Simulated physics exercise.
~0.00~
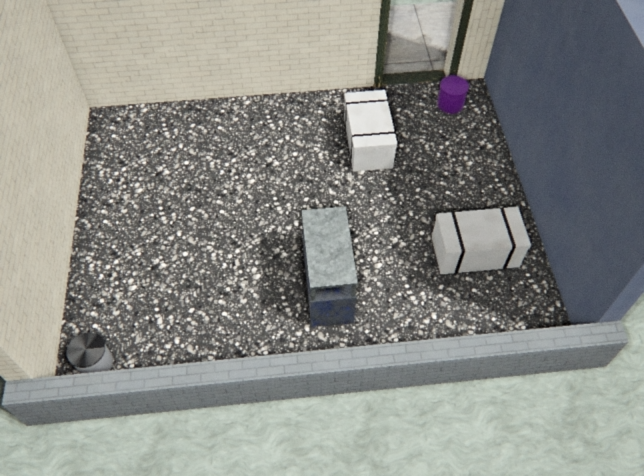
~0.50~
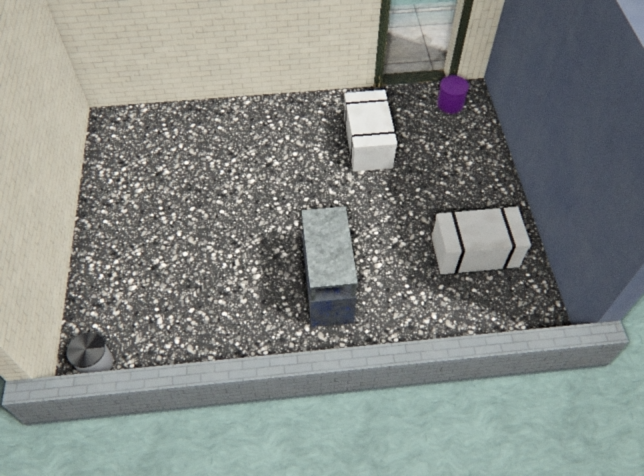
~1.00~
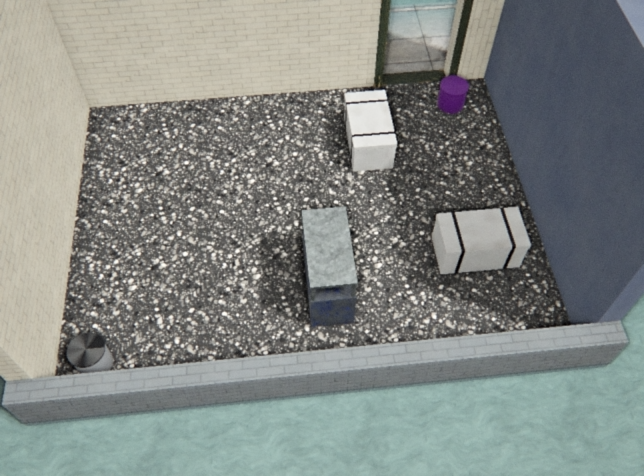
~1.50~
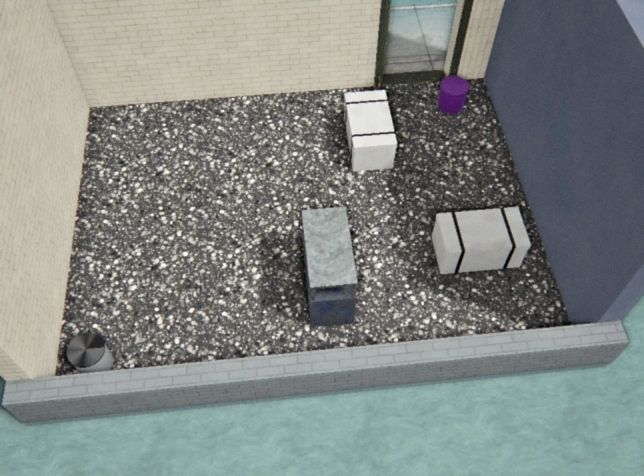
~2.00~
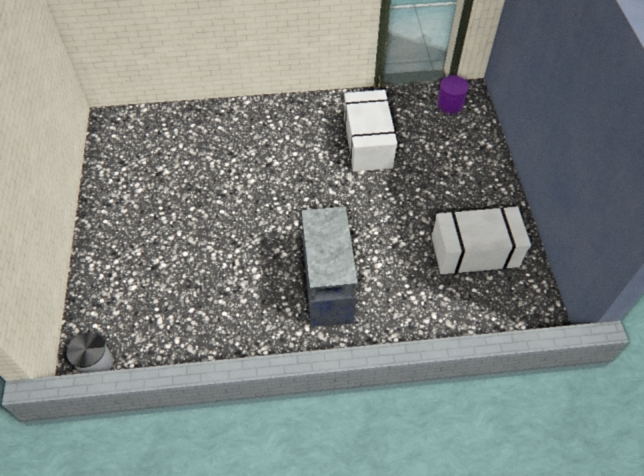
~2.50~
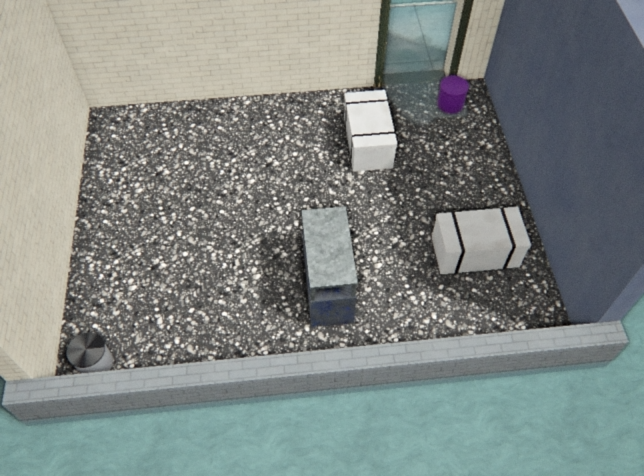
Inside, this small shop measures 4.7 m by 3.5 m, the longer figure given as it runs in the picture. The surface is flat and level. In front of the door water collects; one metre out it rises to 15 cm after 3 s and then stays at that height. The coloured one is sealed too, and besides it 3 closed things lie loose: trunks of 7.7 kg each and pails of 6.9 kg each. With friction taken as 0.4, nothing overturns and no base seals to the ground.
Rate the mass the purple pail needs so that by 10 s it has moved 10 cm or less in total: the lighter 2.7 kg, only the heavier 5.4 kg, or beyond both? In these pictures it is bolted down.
Needed mass: Beyond both.
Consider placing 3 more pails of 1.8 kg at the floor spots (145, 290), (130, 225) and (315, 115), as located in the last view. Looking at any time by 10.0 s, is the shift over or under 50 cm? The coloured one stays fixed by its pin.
Taking them in order, the first is inside the line, the second inside the line and the third inside the line.
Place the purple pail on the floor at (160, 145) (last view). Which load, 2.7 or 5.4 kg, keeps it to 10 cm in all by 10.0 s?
Result: Both pass.
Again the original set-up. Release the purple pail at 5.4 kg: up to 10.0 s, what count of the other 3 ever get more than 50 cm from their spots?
2 of them.
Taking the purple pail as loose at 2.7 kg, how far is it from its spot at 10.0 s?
Displacement near 250 cm.
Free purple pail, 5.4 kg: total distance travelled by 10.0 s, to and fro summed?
It covers some 250 cm altogether.
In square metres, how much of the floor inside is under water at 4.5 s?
My estimate is roughly 5.5 m2.
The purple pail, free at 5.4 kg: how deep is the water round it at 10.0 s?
About 9 cm.
After 3.5 s the purple pail would be 40 cm from its start with 2.7 kg and 17 cm from its start with 5.4 kg; 3 cm of water round it then.
After 4.5 s the purple pail would be 118 cm from its start with 2.7 kg and 63 cm from its start with 5.4 kg; 5 cm of water round it then.
After 7.0 s the purple pail would be 252 cm from its start with 2.7 kg and 174 cm from its start with 5.4 kg; 4 cm of water round it then.
After 10.0 s the purple pail would be 227 cm from its start with 2.7 kg and 211 cm from its start with 5.4 kg; 9 cm of water round it then.
